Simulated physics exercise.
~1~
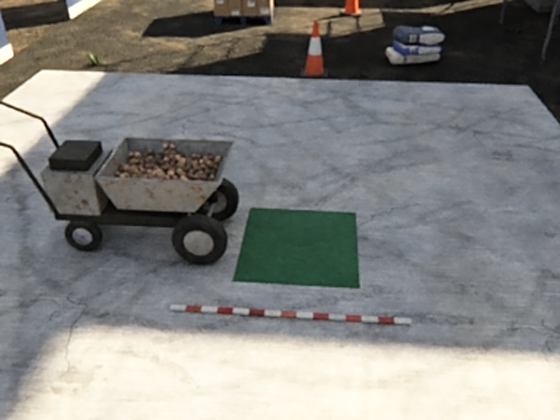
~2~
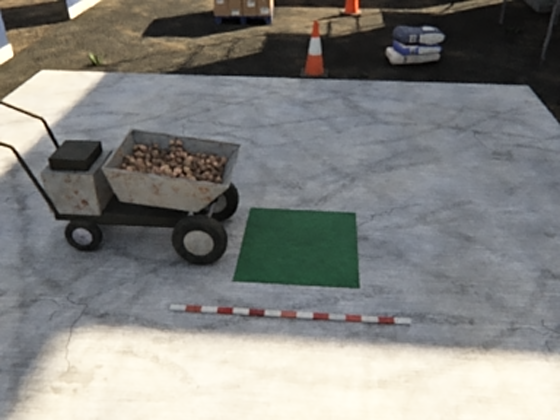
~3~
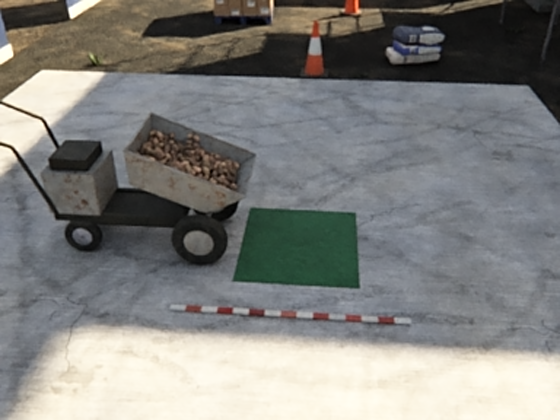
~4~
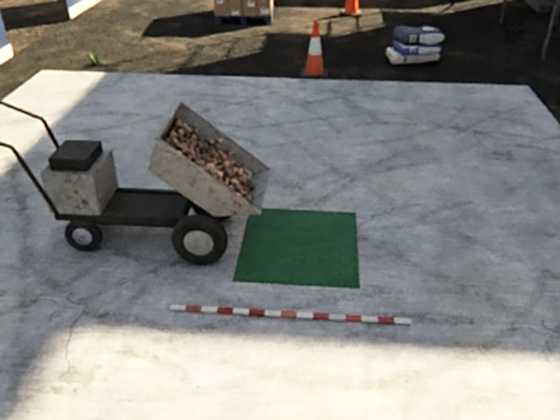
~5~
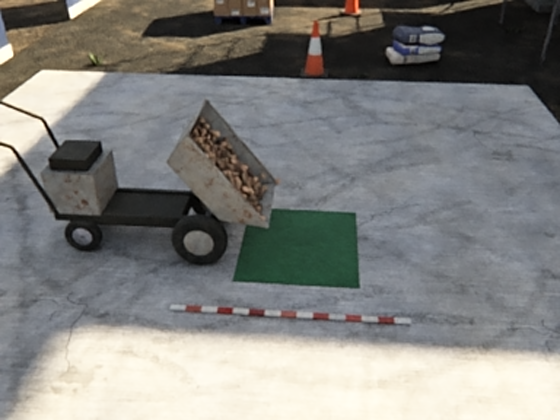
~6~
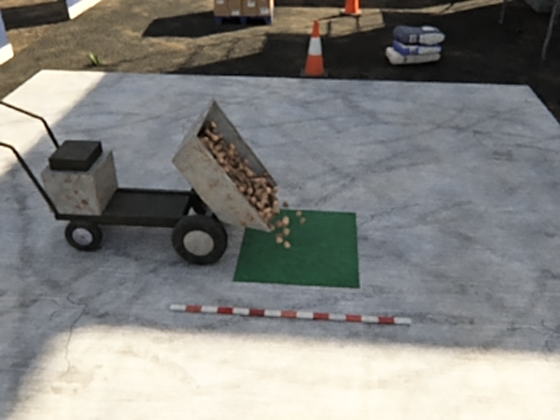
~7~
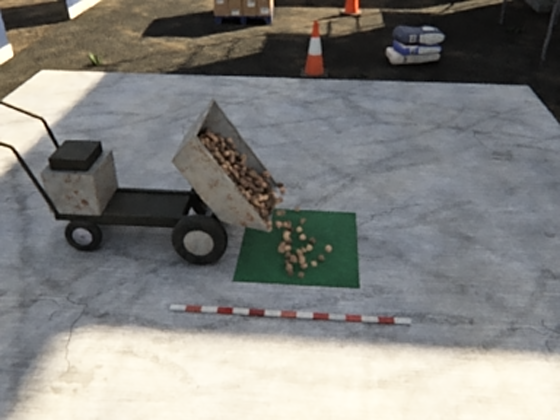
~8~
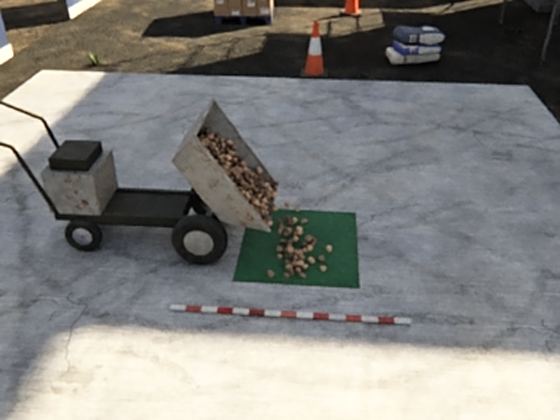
The clip shows a small motor barrow on a pale concrete slab gradually tipping its stone-filled skip to the right, until some stones tumble onto a green sheet, forming a small scattered heap while the skip stays steeply tilted with most of its load still inside.
